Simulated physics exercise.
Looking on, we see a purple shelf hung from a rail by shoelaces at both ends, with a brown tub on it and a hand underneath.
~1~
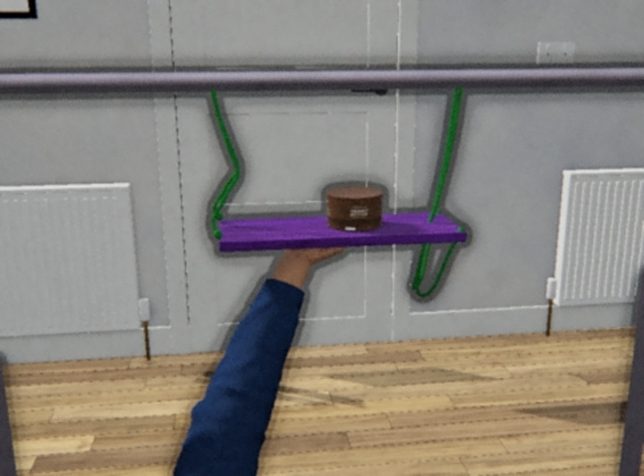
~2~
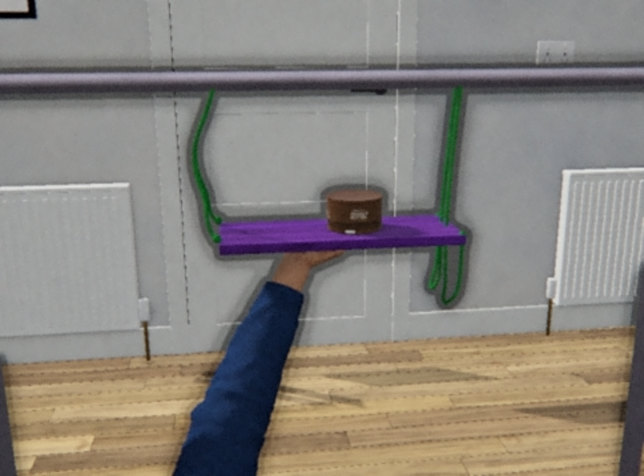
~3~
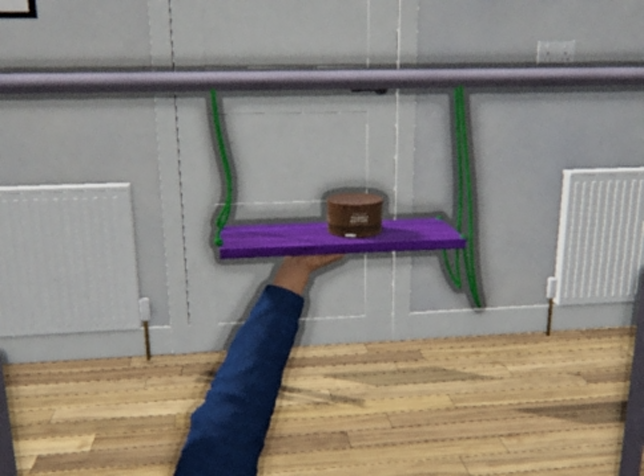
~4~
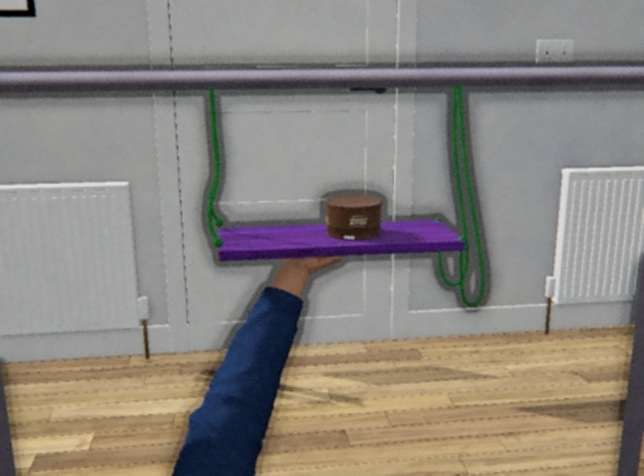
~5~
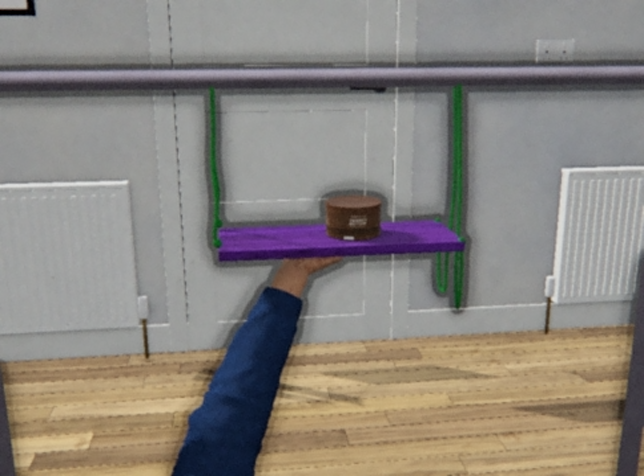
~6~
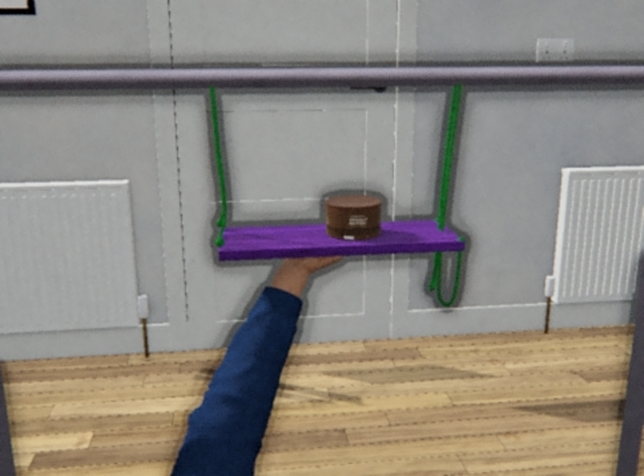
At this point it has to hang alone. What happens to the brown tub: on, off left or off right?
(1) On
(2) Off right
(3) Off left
2.
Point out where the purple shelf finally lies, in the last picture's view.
Around (314, 313).
Then, 0.74 s on from there, board tipped 39° down to the right; tub on the floor.
Then, 1.36 s on from there, board tipped 40° down to the right; tub on the floor.
In the end, board tipped 41° down to the right; tub on the floor. The brown tub is shed rightwards.
